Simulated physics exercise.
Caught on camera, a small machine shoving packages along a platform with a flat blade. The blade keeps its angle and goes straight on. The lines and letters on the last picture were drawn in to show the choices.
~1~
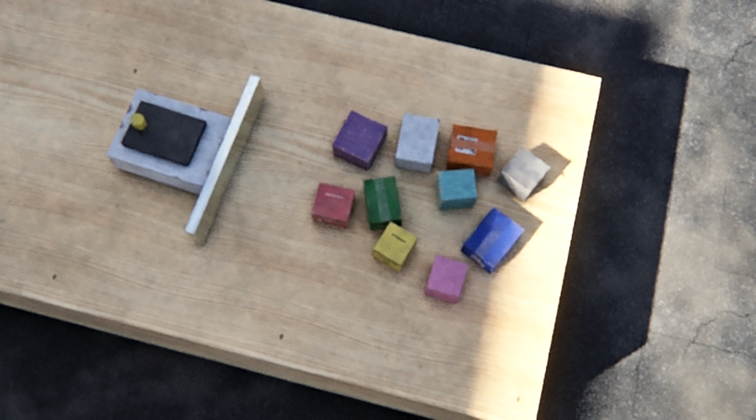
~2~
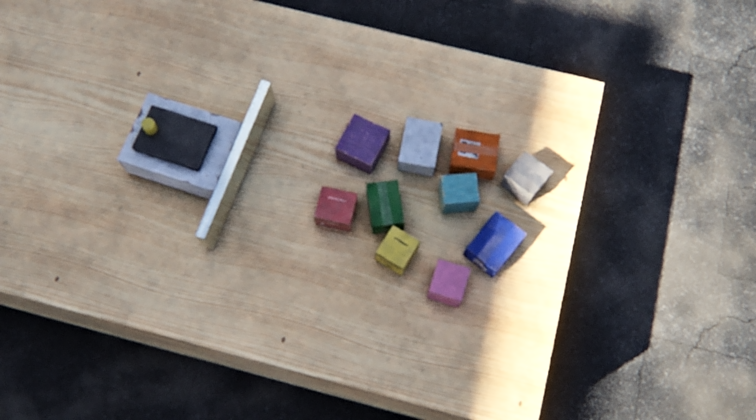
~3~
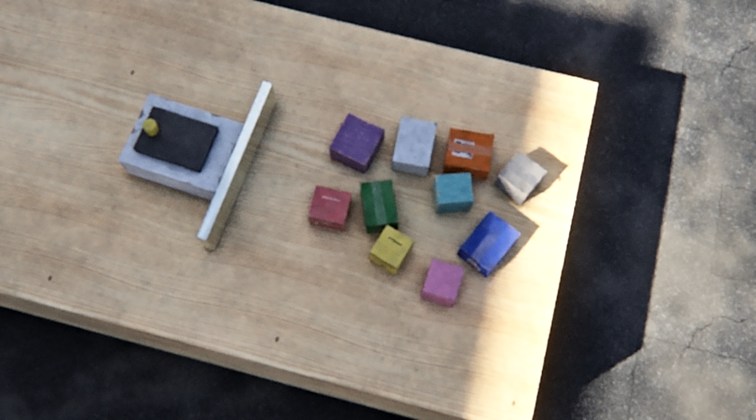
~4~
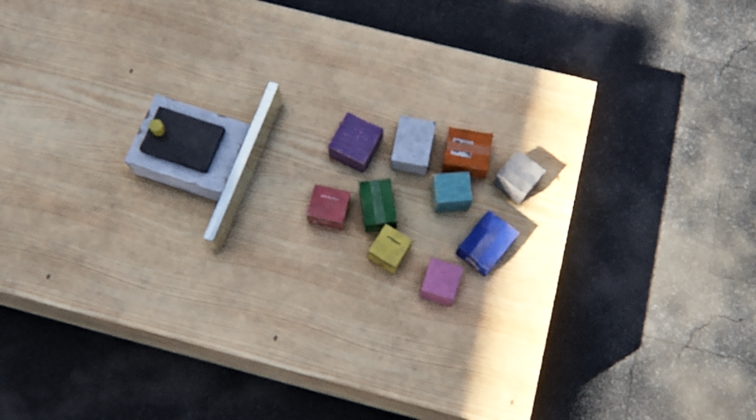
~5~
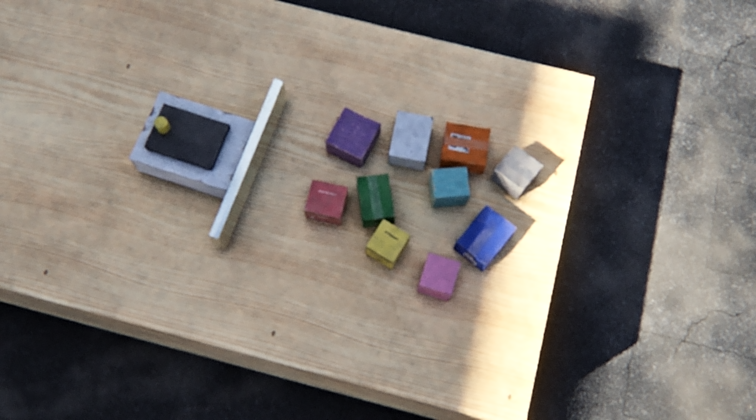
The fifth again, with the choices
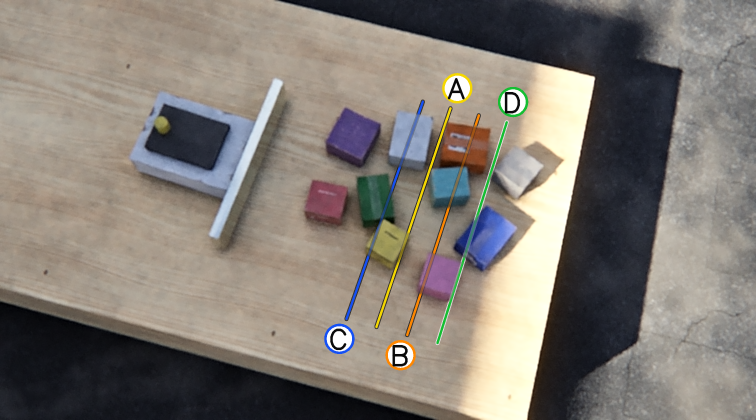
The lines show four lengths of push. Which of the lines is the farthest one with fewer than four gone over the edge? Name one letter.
As far as mark D.
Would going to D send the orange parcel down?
Yes.
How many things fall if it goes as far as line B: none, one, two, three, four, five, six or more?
By then, one.
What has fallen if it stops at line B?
It is the grey box.
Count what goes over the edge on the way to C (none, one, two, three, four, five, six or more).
In all, none.
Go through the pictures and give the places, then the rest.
Grey box (523, 174); yellow box (395, 248); pink crate (446, 279), in the first picture.
Robot (180, 139); white crate (420, 147), in the second picture.
Robot (182, 140); orange parcel (469, 154), in the third picture.
Robot (188, 140); turquoise crate (451, 192), in the fourth picture.
Robot (193, 138); blue box (484, 239); grey box (516, 172); yellow box (388, 245), in the fifth picture.
On the marked copy, A at (415, 212); B at (445, 220); C at (386, 205); D at (474, 227).
Following D. Soon after the start, robot (273, 158); white crate (414, 142); purple crate (373, 141).
Later, robot (354, 179); grey box (570, 187); orange parcel (533, 167).
In the end, robot (418, 195); grey box over the edge; orange parcel over the edge; two fallen.
As for the rest, A is within the limit but short; B is within the limit but short; C is within the limit but short.
